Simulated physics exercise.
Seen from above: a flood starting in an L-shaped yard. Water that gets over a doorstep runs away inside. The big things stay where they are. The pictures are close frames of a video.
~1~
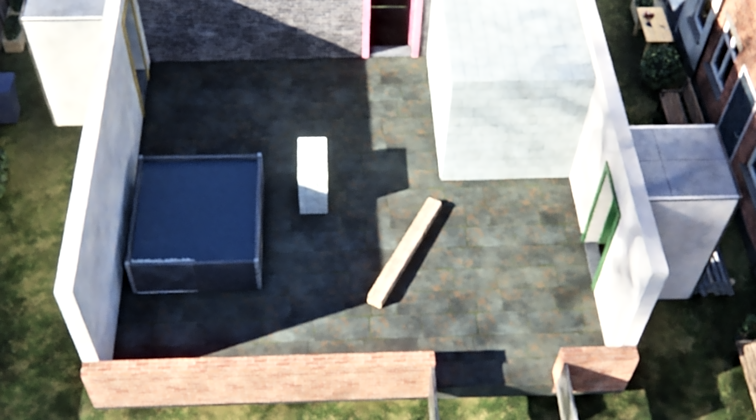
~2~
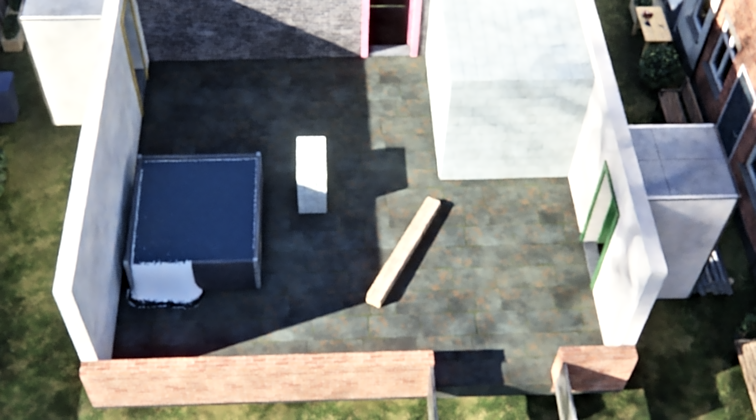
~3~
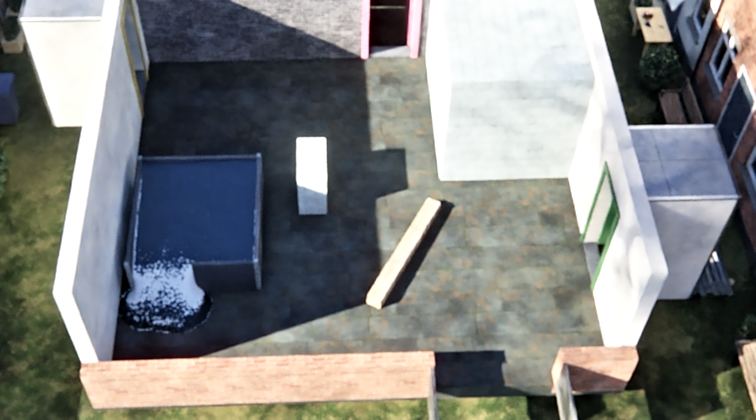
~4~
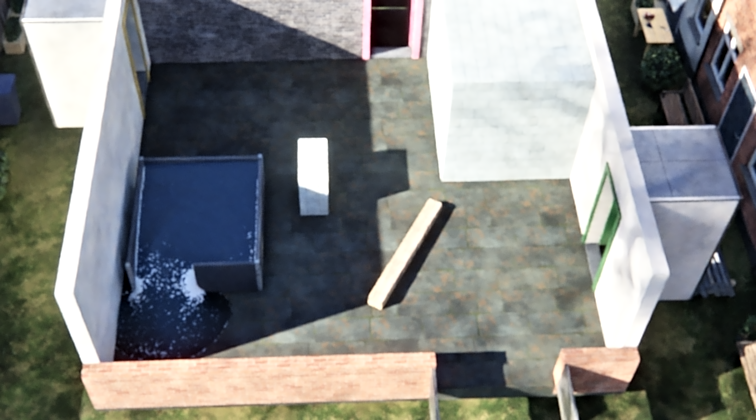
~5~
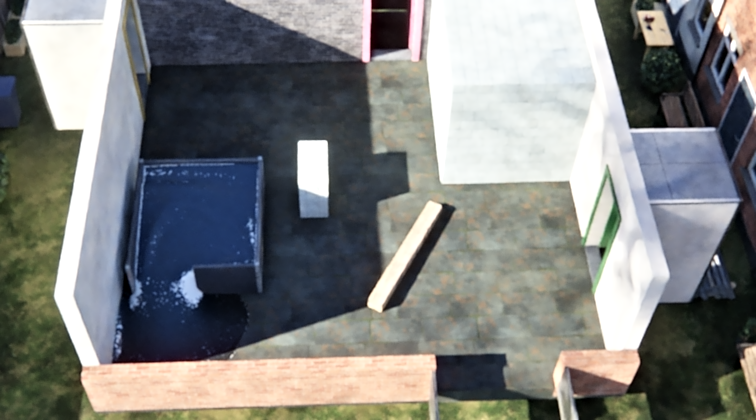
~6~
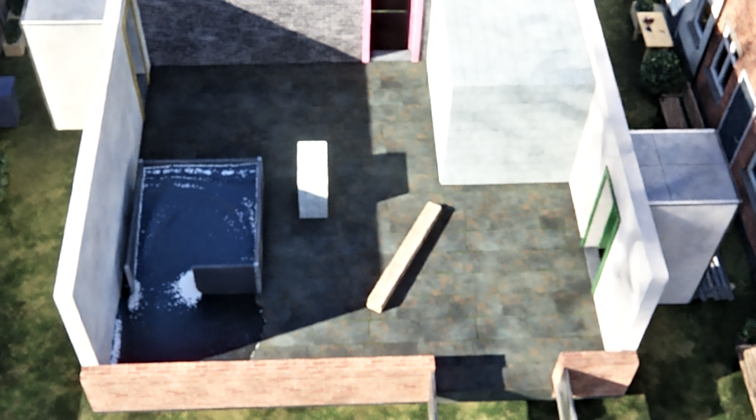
The footage shows a walled yard from above, where water bursts white from the lower left of a dark open tank, then spreads across the paving toward the brick wall as the water inside the tank ripples and foams.
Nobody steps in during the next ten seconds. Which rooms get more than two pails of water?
The pink door stays under that; the yellow door stays under that; the green door takes more than that.
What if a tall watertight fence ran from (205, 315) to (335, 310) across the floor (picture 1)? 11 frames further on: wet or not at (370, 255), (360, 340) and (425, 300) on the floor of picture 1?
One after the other: No water, awash, not flooded.
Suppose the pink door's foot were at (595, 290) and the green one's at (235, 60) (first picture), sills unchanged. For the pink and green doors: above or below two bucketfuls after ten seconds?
In short: The pink one takes more; the green one keeps below it.
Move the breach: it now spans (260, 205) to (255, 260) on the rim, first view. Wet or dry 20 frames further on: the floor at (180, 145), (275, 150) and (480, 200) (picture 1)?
In turn: Not flooded, clear, awash.
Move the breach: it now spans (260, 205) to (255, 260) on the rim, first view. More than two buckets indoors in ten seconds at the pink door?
My reading: The pink door floods.
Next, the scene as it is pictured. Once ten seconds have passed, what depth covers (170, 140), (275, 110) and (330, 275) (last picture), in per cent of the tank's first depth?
Roughly 2, 6 and 6 per cent, in turn.
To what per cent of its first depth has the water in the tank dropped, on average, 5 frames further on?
Some 72 per cent.
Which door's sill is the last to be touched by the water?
I say the pink-painted one.
A moment on, water covers 10 % of the floor; the pink door not reached, the yellow door not reached, the green door not reached.
Next, water covers 15 % of the floor; the pink door not reached, the yellow door not reached, the green door not reached.
Then, water covers 45 % of the floor; the pink door not reached, the yellow door not reached, the green door not reached.
Later, water covers 75 % of the floor; the pink door wet at the sill, nothing in, the yellow door wet at the sill, nothing in, the green door over two buckets in.
In the end, water covers 90 % of the floor; the pink door under two buckets in, the yellow door wet at the sill, nothing in, the green door over two buckets in.
